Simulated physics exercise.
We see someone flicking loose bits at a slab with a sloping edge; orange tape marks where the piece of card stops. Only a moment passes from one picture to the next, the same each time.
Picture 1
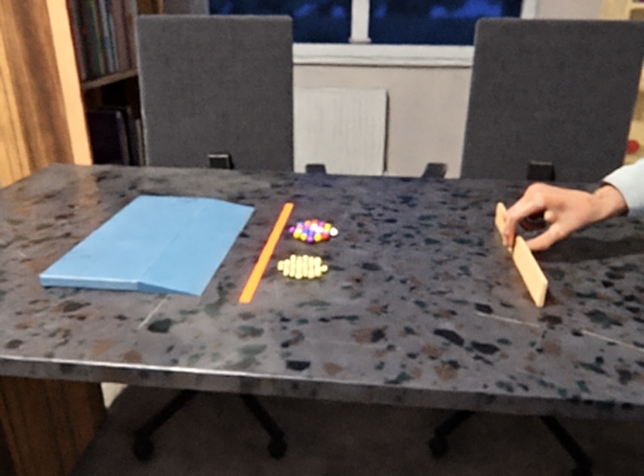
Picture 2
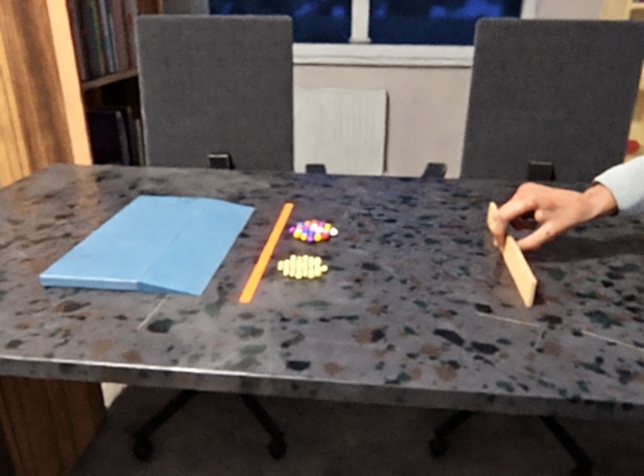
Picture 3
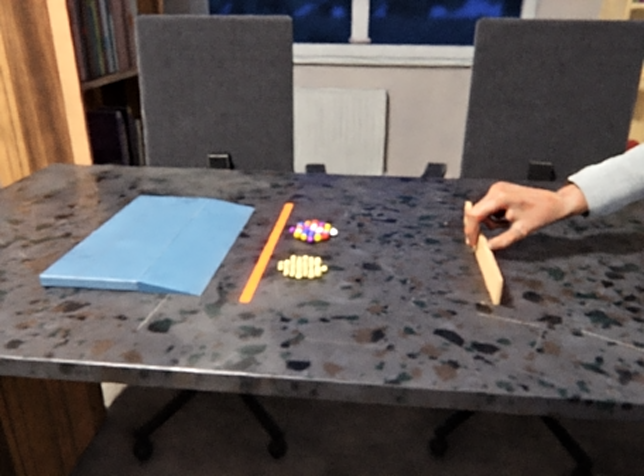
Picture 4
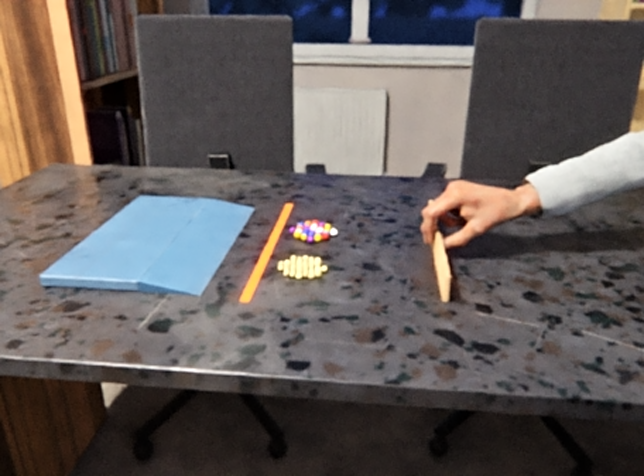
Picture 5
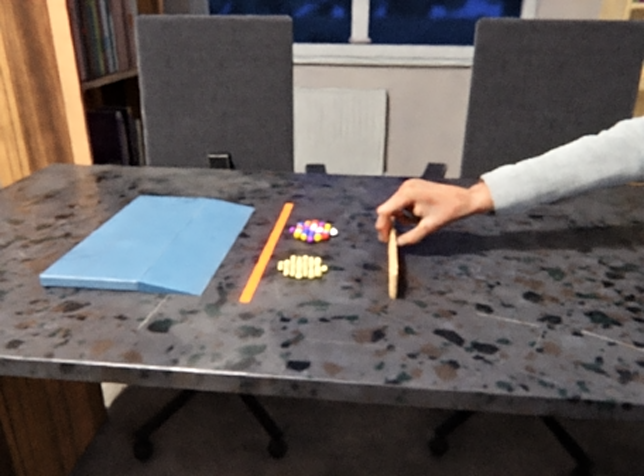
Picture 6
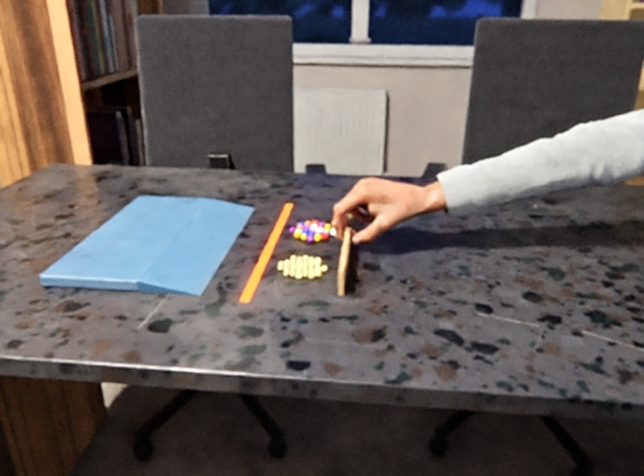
A hand sliding an upright piece of card leftward across a dark speckled table, reaching two small handfuls beside orange tape.
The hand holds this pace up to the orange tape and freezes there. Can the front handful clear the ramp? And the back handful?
The front handful sends pieces over the top; the back handful sends pieces over the top.
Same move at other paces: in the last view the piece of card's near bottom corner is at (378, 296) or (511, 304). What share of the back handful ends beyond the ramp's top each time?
Near 100 % and 0 %.
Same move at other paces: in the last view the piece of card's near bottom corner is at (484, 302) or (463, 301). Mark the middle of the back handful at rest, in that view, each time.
At about (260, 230), and at (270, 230).
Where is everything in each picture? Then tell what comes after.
Piece of card (539, 286), at rest; orange tape (288, 208); top of the ramp (144, 275); front handful (306, 268), some soya beans; back handful (314, 230), some round plastic beads, in the first picture.
Piece of card (528, 286); back handful (314, 230), in the second picture.
Piece of card (496, 284); front handful (306, 268), in the third picture.
Piece of card (445, 281); back handful (314, 230), in the fourth picture.
Piece of card (393, 278); front handful (306, 268), in the fifth picture.
Piece of card (342, 276); orange tape (288, 208); top of the ramp (144, 275); front handful (306, 268); back handful (314, 230), in the sixth picture.
Then, 0.07 s later than the last frame, piece of card still moving, near (295, 226); front handful every one short of the ramp; back handful every one short of the ramp.
Then, 0.16 s later than the last frame, piece of card stopped at the orange tape; front handful roughly two thirds on the ramp, roughly a third short of the ramp; back handful roughly two thirds on the ramp, roughly a third short of the ramp.
Then, 0.44 s later than the last frame, piece of card stopped at the orange tape; front handful almost all past the top, about a tenth on the ramp; back handful every one past the top.
When it is over, piece of card stopped at the orange tape; front handful almost all past the top, just a few on the ramp, just a few short of the ramp; back handful every one past the top.
